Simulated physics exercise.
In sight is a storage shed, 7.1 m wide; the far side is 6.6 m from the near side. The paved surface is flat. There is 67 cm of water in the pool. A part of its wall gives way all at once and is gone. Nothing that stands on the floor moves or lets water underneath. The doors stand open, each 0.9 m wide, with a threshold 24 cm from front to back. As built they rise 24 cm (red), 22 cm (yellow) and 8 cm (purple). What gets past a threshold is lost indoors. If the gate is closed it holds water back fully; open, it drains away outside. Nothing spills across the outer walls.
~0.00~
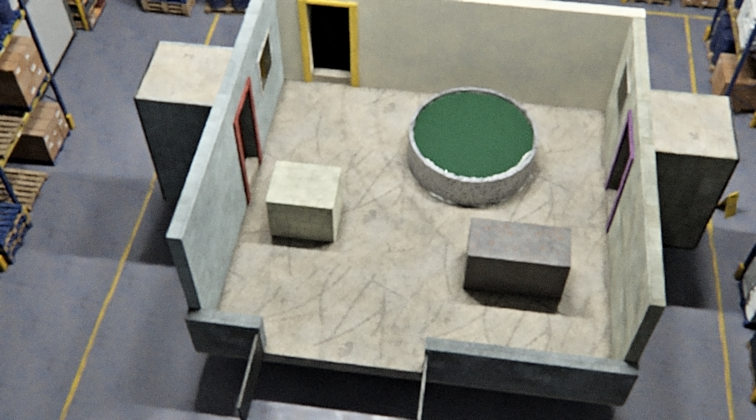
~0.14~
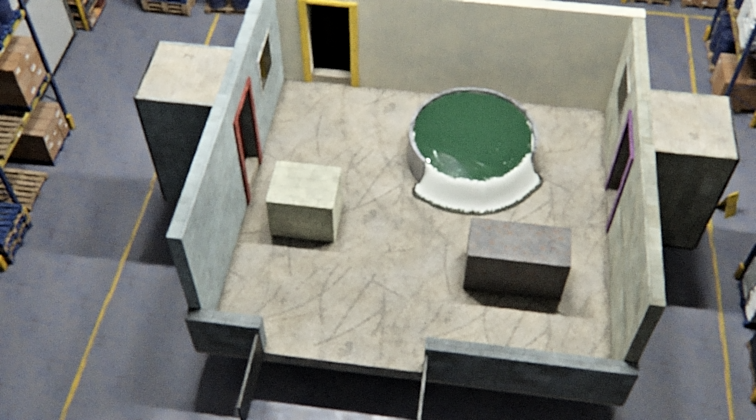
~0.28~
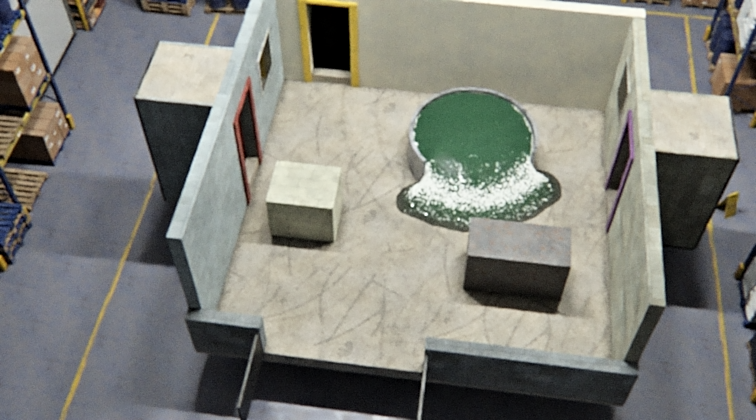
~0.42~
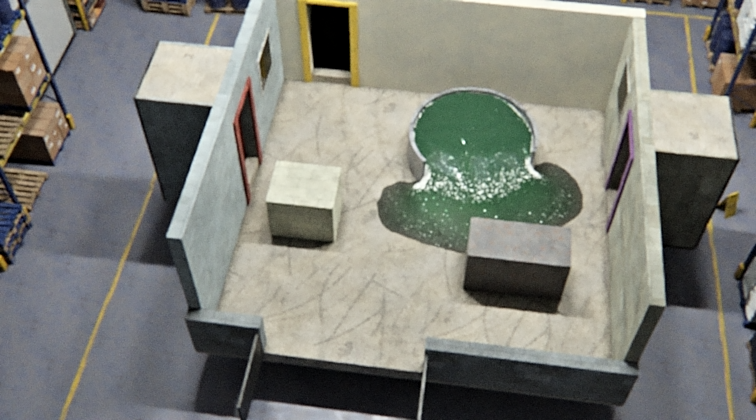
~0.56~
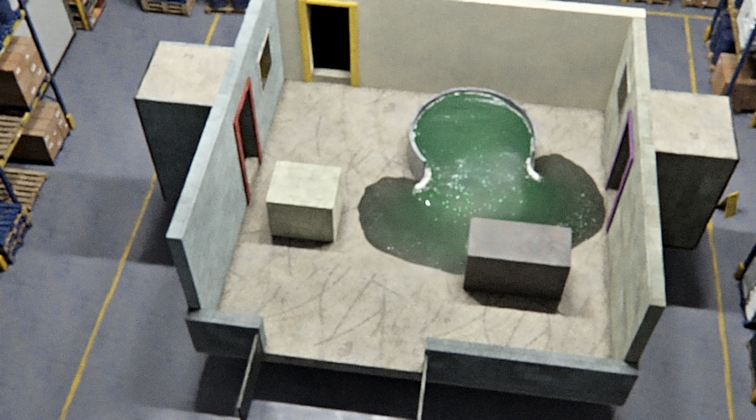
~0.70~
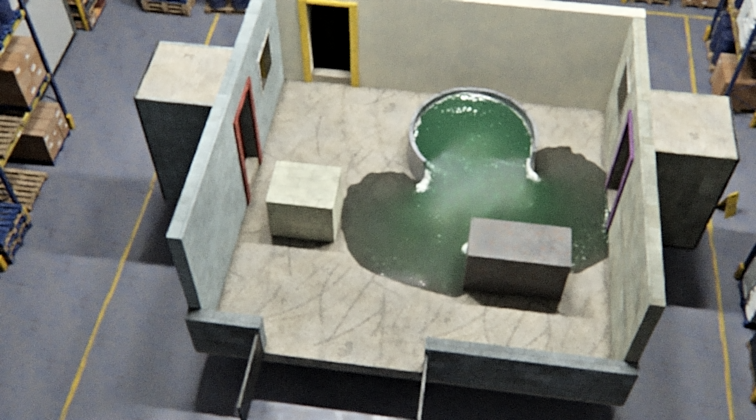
Green water pouring from a round pool as its front wall gives way, spreading across the floor around a dark gray block.
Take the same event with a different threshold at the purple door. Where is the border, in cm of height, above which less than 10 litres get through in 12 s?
It would have to be roughly 20 cm high.
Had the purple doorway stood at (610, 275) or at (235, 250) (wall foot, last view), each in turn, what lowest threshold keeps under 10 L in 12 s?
Roughly 34 and 10.0 cm.
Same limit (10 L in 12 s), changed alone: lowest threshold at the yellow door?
Roughly 6.0 cm at yellow.
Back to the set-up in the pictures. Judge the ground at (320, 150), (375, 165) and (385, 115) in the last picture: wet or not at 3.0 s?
In turn: Not reached, not reached, dry.
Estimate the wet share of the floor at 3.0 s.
Near 60 per cent is wet.
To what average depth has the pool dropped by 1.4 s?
Roughly 33 cm on average.
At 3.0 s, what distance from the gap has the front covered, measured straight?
Some 5.8 m out.
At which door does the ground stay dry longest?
It is the yellow one.
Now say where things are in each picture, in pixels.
The first picture shows still water, 67 cm deep, in the pool at (473, 135); the purple door at (619, 176) is dry.
In the second picture, the gap is at (483, 195), the front 0.3 m out at (417, 195); the back of the pool holds 67 cm.
In the third picture, the gap is at (483, 197), the front 0.7 m out at (406, 211); the back of the pool holds 67 cm.
In the fourth picture, the gap is at (482, 199), the front 1.2 m out at (577, 211); the back of the pool holds 67 cm.
In the fifth picture, the front is at (593, 232), 1.7 m from the gap at (482, 199); 7.5 m2 of floor is wet, 64 cm left at the back.
In the sixth picture, water pours out at (482, 199) and has run 2.2 m, to (371, 268); about 5 cm deep outside, 57 cm at the back; water is at the purple door at (619, 176).
After 1.4 s water covers 40 % of the floor, deepest (46 cm) near (606, 256); 4 cm at the purple door, 28 litres in over its 8 cm threshold.
After 3.0 s water covers 60 % of the floor, deepest (28 cm) near (605, 248); 17 cm at the purple door, 92 litres in over its 8 cm threshold.
After 12.0 s water covers 100 % of the floor, deepest (10 cm) near (396, 93); 4 cm at the purple door, 160 litres in over its 8 cm threshold.
At the purple door as built, the water arrived by 0.7 s and peaked near 18 cm at 2.4 s.
With a threshold of 18.5 cm, 16 litres would have come in within the 12 s; with 21.5 cm, 6 litres. So under 10 litres takes about 20 cm.
